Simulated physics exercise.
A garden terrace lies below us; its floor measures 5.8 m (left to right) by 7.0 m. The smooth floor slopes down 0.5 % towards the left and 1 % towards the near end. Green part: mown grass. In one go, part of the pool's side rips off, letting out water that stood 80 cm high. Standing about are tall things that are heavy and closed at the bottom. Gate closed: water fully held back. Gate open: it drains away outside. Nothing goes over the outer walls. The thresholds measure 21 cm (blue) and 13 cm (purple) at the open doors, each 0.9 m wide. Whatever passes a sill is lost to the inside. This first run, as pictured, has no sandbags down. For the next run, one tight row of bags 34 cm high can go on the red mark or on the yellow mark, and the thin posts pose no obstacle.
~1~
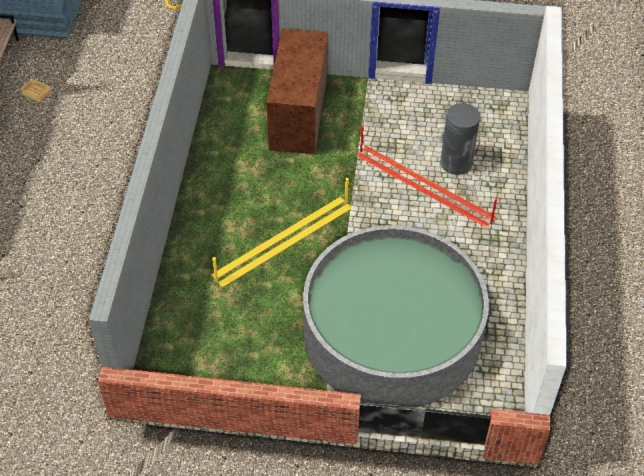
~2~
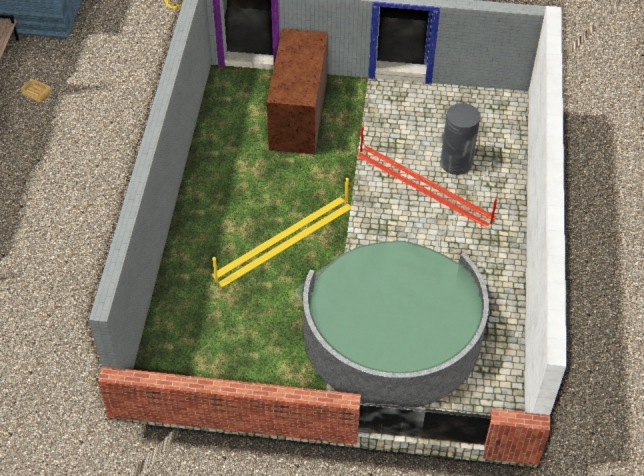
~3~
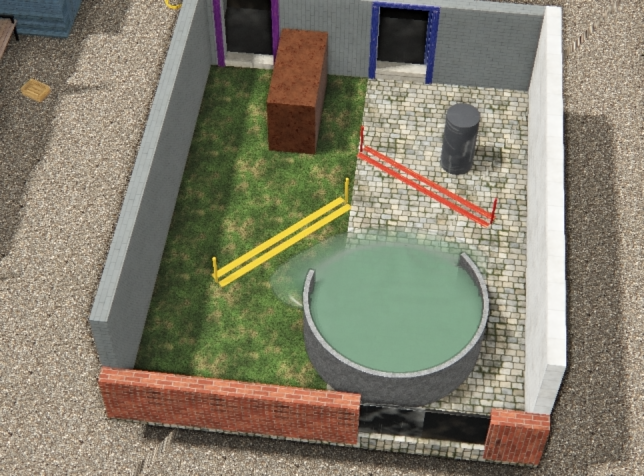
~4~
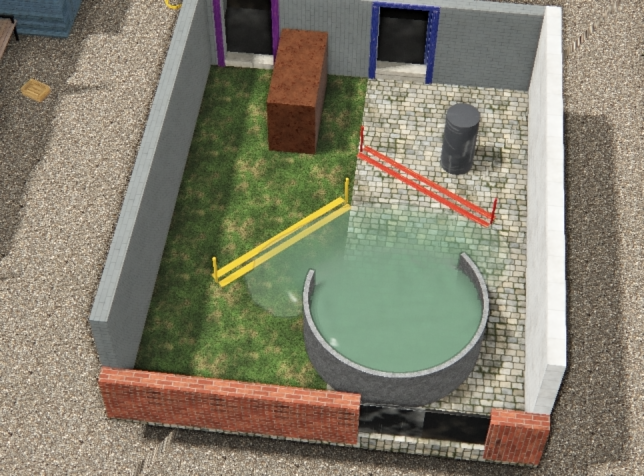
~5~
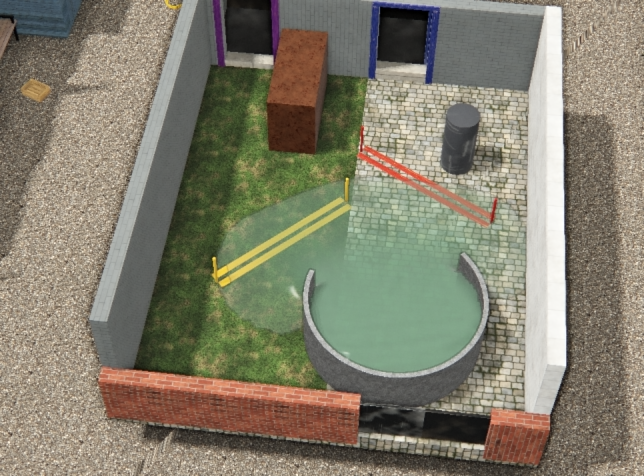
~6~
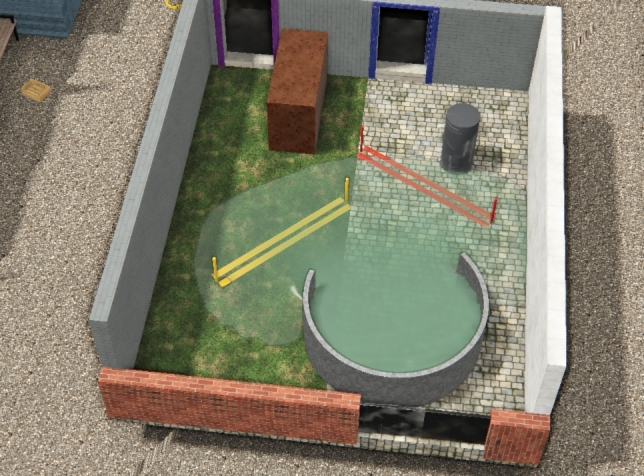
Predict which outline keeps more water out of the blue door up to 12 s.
The row does better on red.
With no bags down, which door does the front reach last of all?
The purple door.
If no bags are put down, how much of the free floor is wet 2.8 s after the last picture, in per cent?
Wet share: Near 85 %.
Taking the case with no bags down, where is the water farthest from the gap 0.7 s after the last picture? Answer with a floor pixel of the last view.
(520, 94).
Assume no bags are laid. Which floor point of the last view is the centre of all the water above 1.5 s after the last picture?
Centre of the water: Close to (361, 219).
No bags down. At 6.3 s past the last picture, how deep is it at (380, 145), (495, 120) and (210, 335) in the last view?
11, 11 and 9 cm.
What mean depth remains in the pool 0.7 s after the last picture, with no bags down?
On average it sits near 40 cm.
Then, 0.7 s after the last picture water covers 65 % of the floor and is deepest (28 cm) near (453, 181) in the run without bags; in at the blue door, 0 L with no bags, 0 L with the row on red, 0 L on yellow.
Then, 1.5 s after the last picture water covers 75 % of the floor and is deepest (46 cm) near (369, 81) in the run without bags; in at the blue door, 11 L with no bags, 0 L with the row on red, 47 L on yellow.
Then, 2.8 s after the last picture water covers 85 % of the floor and is deepest (34 cm) near (445, 148) in the run without bags; in at the blue door, 97 L with no bags, 0 L with the row on red, 146 L on yellow.
Then, 6.3 s after the last picture water covers 100 % of the floor and is deepest (26 cm) near (513, 438) in the run without bags; in at the blue door, 115 L with no bags, 0 L with the row on red, 156 L on yellow.
Then, 11.3 s after the last picture water covers 100 % of the floor and is deepest (18 cm) near (225, 407) in the run without bags; in at the blue door, 115 L with no bags, 0 L with the row on red, 156 L on yellow.
